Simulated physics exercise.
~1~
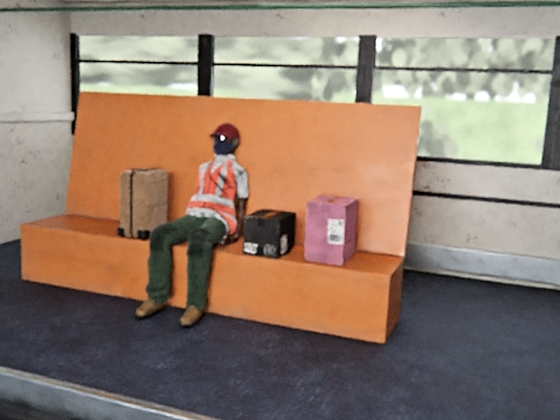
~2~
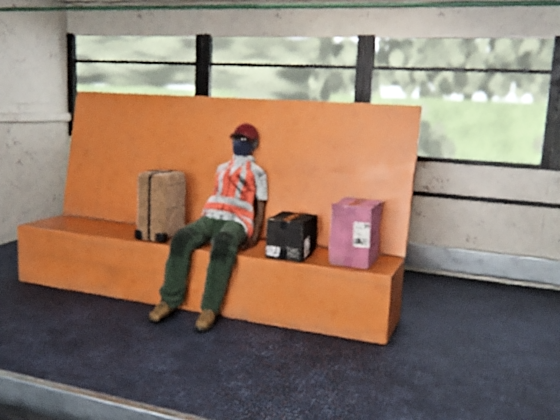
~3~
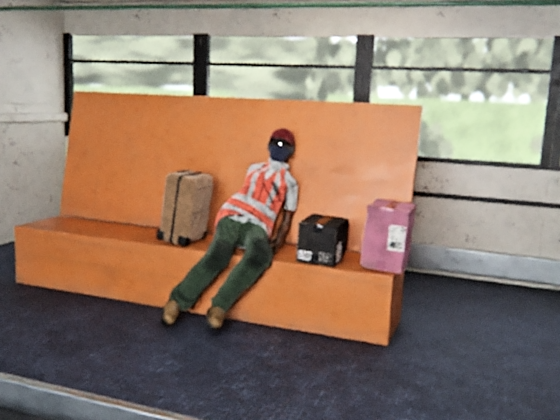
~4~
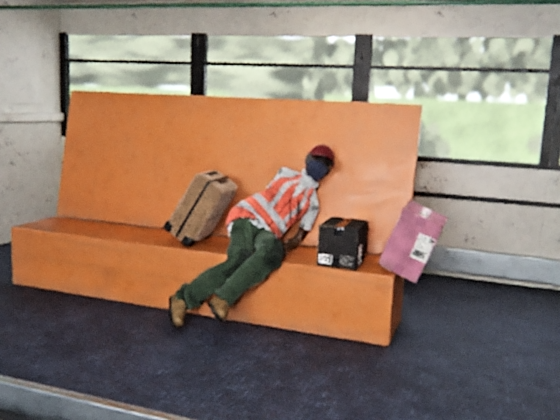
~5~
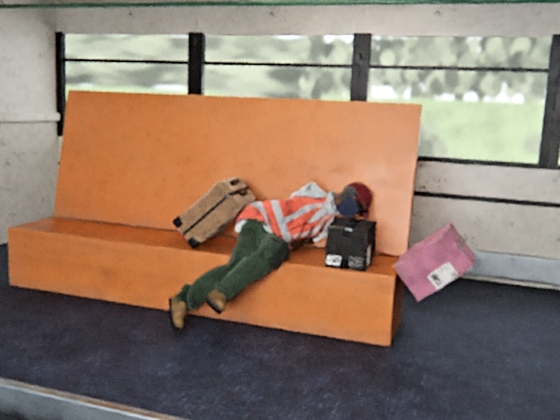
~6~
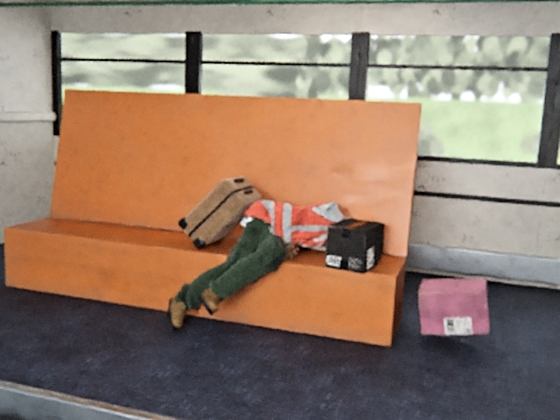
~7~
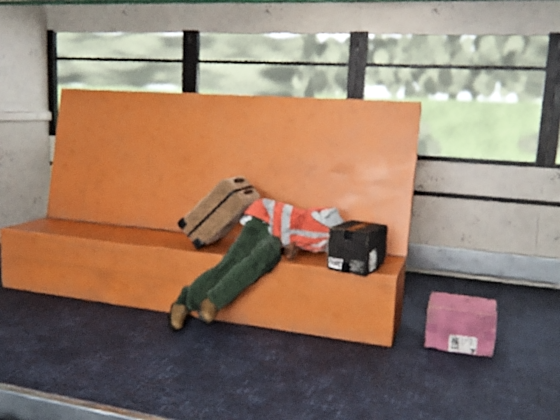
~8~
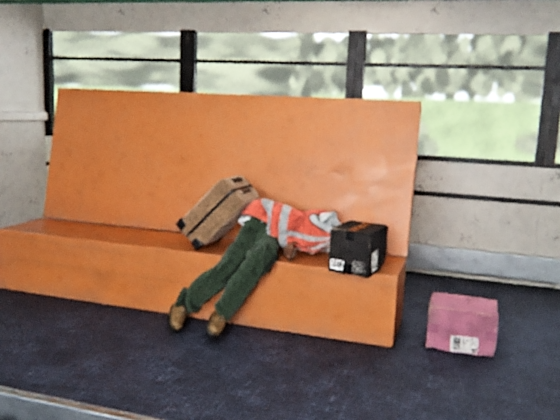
On a shuttle's orange bench, a sleeping commuter slumps right while a pink box falls off.
